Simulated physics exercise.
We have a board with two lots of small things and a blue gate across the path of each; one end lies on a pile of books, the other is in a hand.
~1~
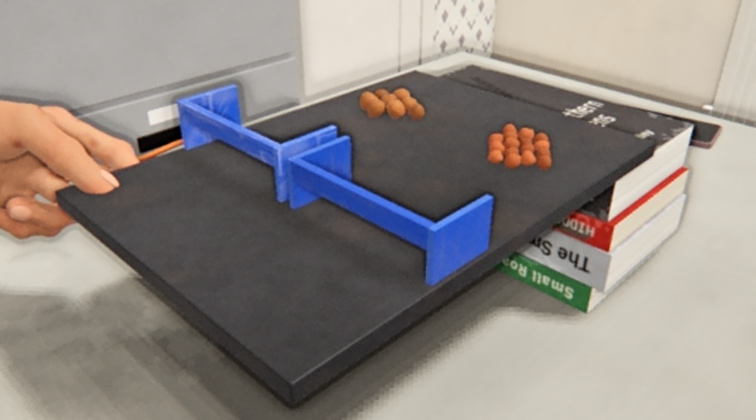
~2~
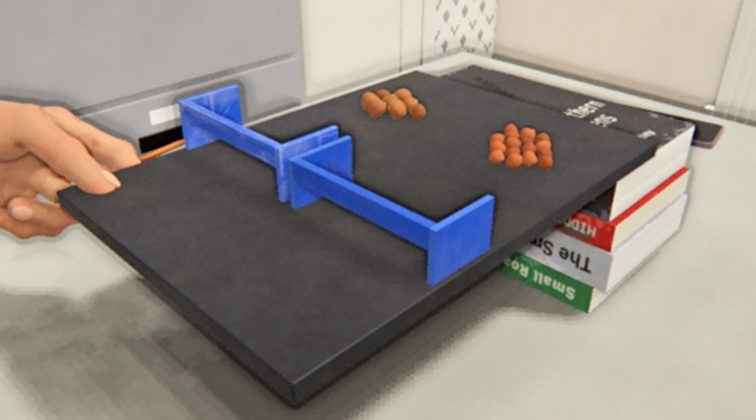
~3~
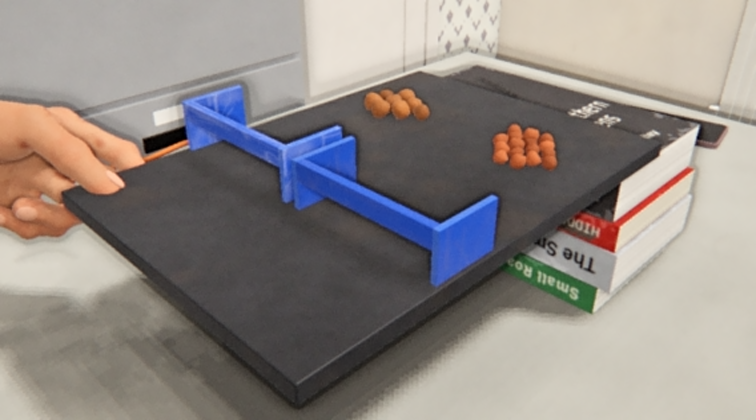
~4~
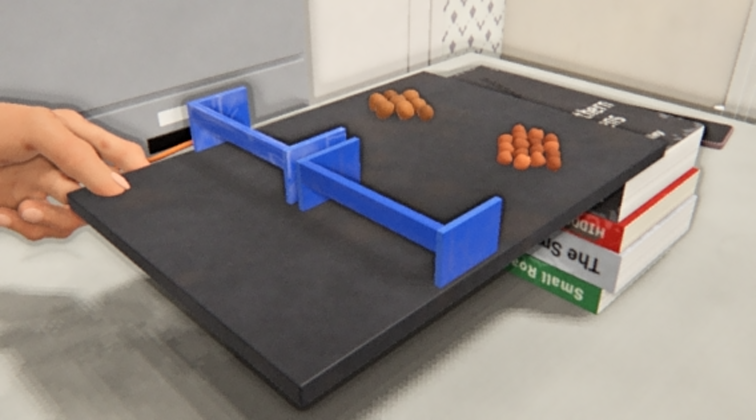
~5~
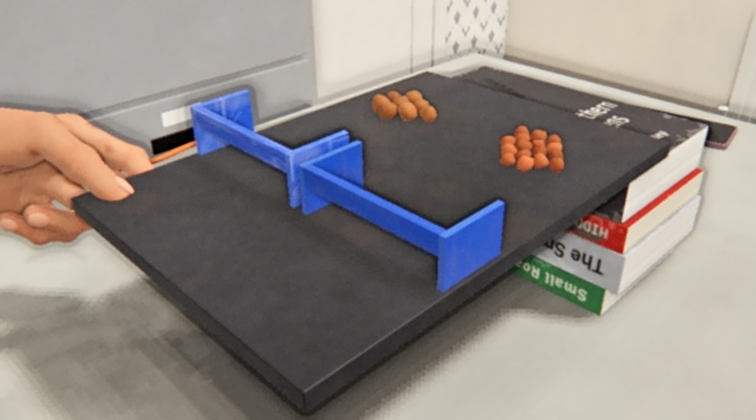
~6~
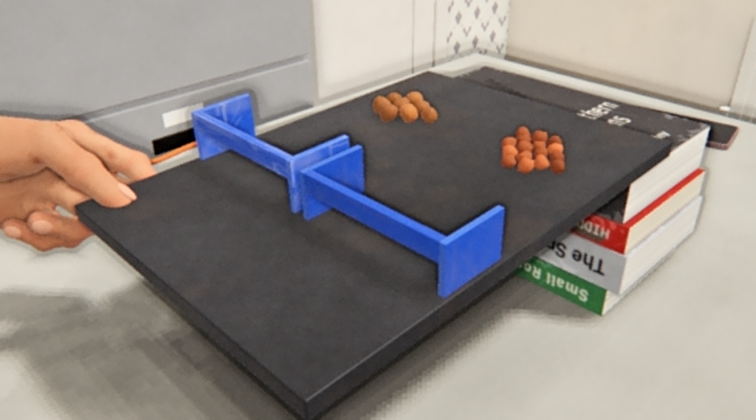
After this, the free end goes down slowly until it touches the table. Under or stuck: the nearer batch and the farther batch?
At its opening the nearer batch gets by; at its opening the Farther batch gets by.
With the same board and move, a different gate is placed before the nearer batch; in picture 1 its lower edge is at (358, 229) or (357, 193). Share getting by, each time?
Gate one: 0 per cent; gate two: 100 per cent.
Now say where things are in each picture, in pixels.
The first frame shows held end of the board near (295, 371), level; book pile near (528, 130), nearly half as high as the board is long; nearer batch near (527, 150), a few clay pellets; farther batch near (389, 103), a few hazelnuts; nearer gate near (357, 200), its slot higher than a piece; farther gate near (228, 132), its slot higher than a piece.
The second frame shows held end of the board near (297, 371), level; farther batch near (390, 103).
The third frame shows held end of the board near (300, 372), level; nearer batch near (532, 151).
The fourth frame shows held end of the board near (305, 373), level; farther batch near (398, 104).
The fifth frame shows held end of the board near (308, 379), down by 1°; nearer batch near (540, 153).
The sixth frame shows held end of the board near (310, 387), down by 2°; book pile near (542, 131); nearer batch near (540, 154), not moving; farther batch near (401, 107), not moving; nearer gate near (369, 213); farther gate near (242, 143).
Then, 0.35 s on from there, board sloping at 9°; nearer batch where it was; farther batch where it was.
Then, 0.79 s on from there, board sloping at 18°; nearer batch on its way down; farther batch on its way down.
Then, 1.27 s on from there, board resting at 25°; nearer batch the whole lot past its gate; farther batch the whole lot past its gate.
In the end, board resting at 25°; nearer batch the whole lot past its gate; farther batch the whole lot past its gate.
